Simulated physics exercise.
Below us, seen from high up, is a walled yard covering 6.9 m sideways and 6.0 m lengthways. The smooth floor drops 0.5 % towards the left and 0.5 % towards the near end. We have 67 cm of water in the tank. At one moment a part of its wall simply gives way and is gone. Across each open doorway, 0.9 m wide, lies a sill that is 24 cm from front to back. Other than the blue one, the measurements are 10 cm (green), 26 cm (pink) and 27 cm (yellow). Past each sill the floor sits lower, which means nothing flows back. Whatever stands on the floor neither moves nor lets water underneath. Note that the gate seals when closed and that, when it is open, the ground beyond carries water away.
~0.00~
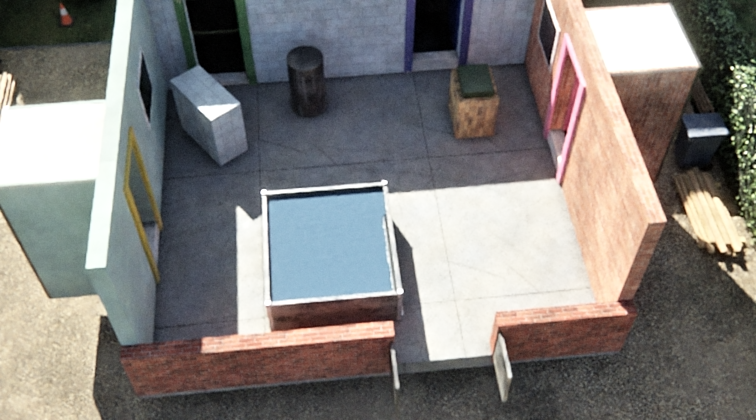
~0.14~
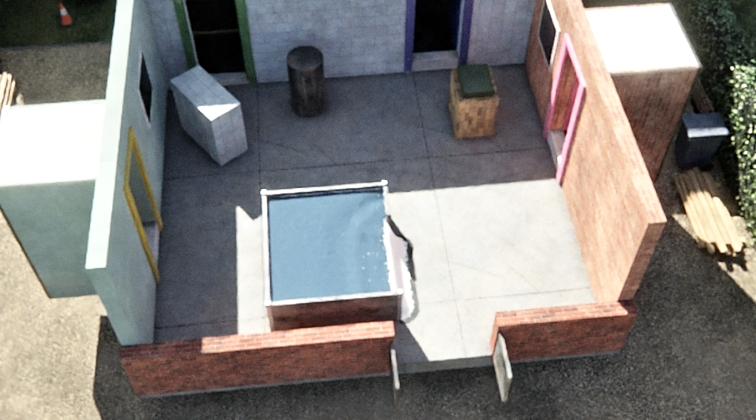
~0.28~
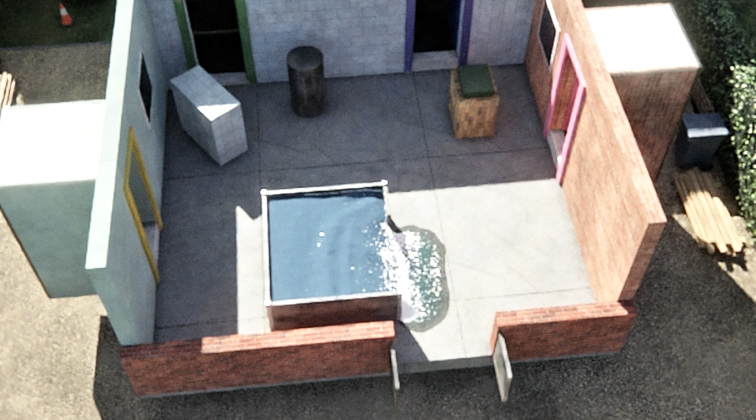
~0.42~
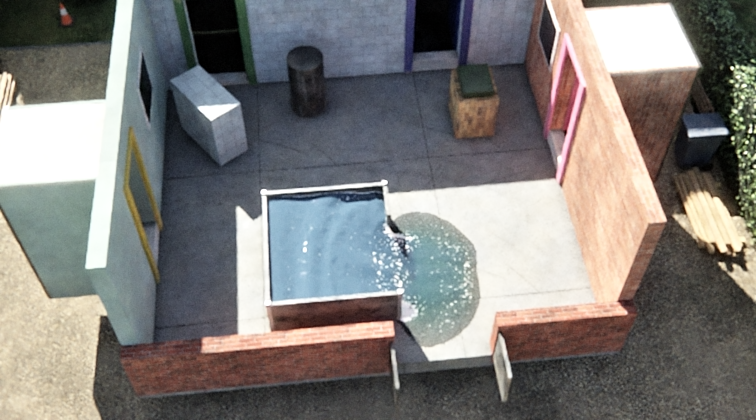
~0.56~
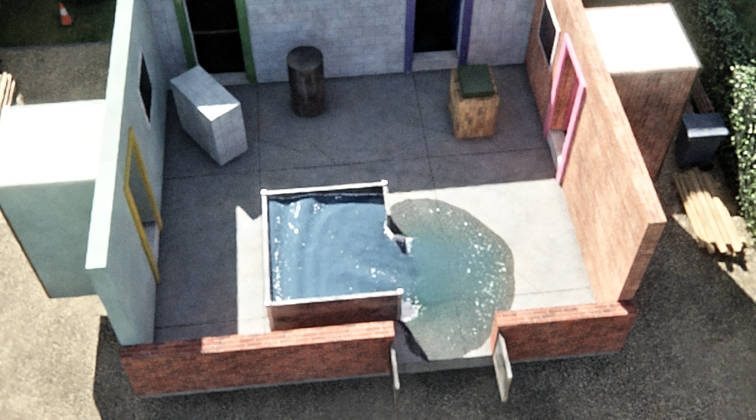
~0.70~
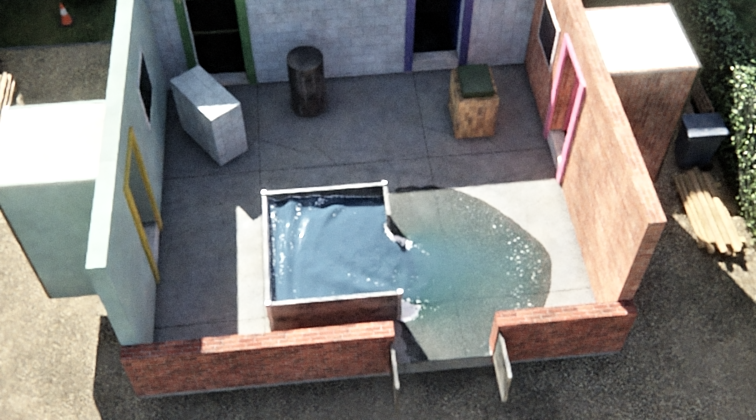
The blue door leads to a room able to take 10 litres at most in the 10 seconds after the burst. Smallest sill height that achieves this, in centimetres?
6.5 cm.
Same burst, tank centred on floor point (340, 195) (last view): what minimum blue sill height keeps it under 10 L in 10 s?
Then roughly 6.5 cm.
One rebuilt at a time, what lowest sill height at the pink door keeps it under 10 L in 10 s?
At pink, about 10.5 cm.
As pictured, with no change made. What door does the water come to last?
The yellow one.
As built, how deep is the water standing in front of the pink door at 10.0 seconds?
About 7.0 centimetres deep.
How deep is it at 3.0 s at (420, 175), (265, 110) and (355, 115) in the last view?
Roughly 0, 0 and 0 cm, in turn.
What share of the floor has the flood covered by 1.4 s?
Roughly 25 percent of the floor.
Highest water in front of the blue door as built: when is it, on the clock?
Peak: Close to 5.5 s.
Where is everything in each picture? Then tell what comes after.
In the first picture, still water, 67 cm deep, in the tank at (329, 244); the blue door at (438, 30) is dry.
In the second picture, the gap is at (392, 269), the front 0.3 m out at (414, 310); the back of the tank holds 67 cm.
In the third picture, the front is at (440, 259), 0.8 m from the gap at (392, 271); 1.2 m2 of floor is wet, 67 cm left at the back.
In the fourth picture, water pours out at (392, 272) and has run 1.3 m, to (473, 275); about 9 cm deep outside, 67 cm at the back.
In the fifth picture, water pours out at (392, 272) and has run 1.9 m, to (509, 269); about 7 cm deep outside, 62 cm at the back.
In the sixth picture, the front is at (546, 268), 2.5 m from the gap at (392, 272); 5.9 m2 of floor is wet, 56 cm left at the back; the blue door at (438, 30), 4.9 m from the gap, is still 3.1 m from the nearest water.
After 1.4 s water covers 25 % of the floor, deepest (48 cm) near (602, 330); it has not reached the blue door.
After 3.0 s water covers 35 % of the floor, deepest (29 cm) near (579, 332); it has not reached the blue door.
After 10.0 s water covers 90 % of the floor, deepest (12 cm) near (161, 227); 5 cm at the blue door, 0 litres in over its 25 cm sill.
At the blue door as built, the water arrived by 3.5 s and peaked near 10 cm at 5.4 s.
Run again over the same 10 s with other heights there, 14 litres in over 6 cm, 3 litres over 8.5 cm. The limit of 10 litres is kept from about 6.5 cm up.
